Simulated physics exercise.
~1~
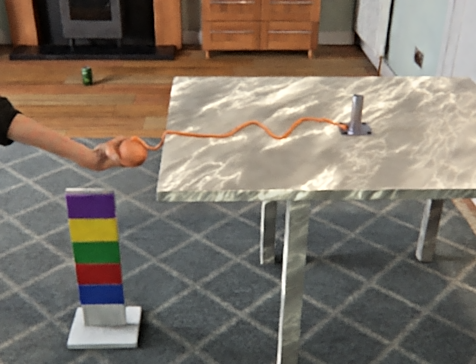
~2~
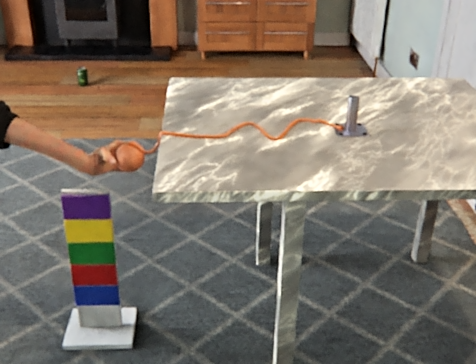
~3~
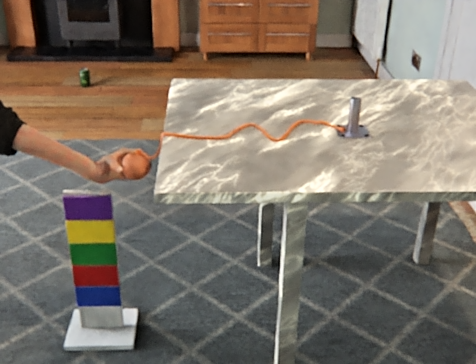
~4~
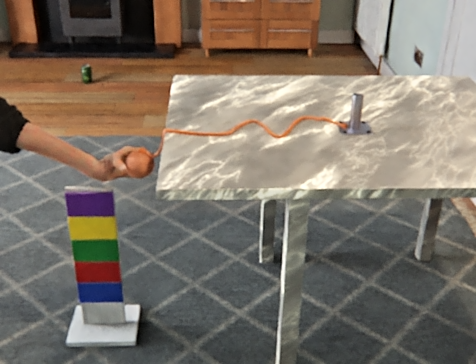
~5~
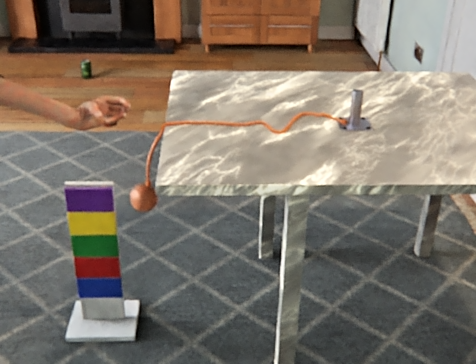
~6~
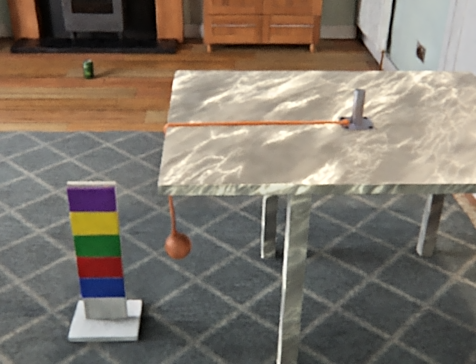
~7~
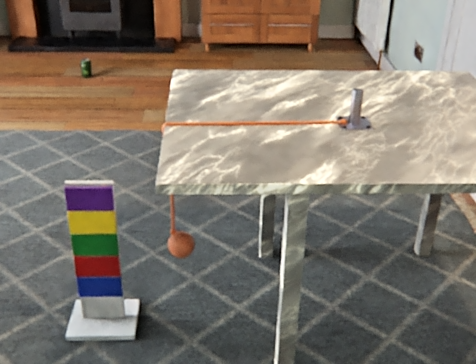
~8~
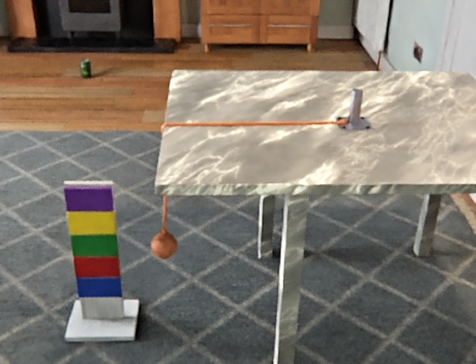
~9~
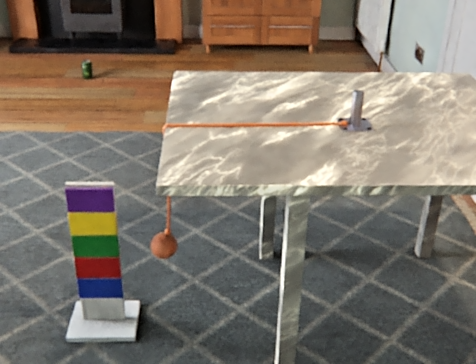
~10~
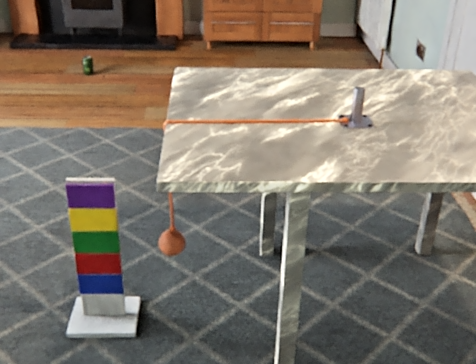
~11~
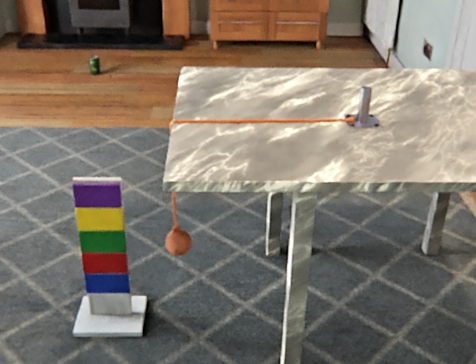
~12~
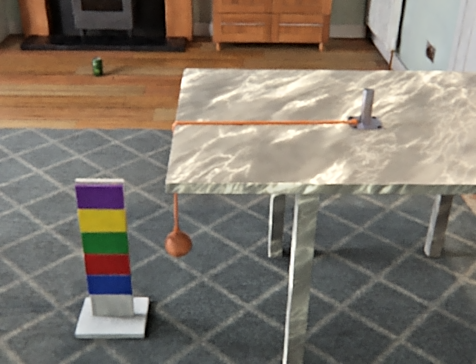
In the video, a hand holds an orange ball on a cord off the left end of a marbled table, beside a stand of coloured bands, then lets go and withdraws. The ball drops, pulls the cord straight, sways slightly and hangs level with the green band.
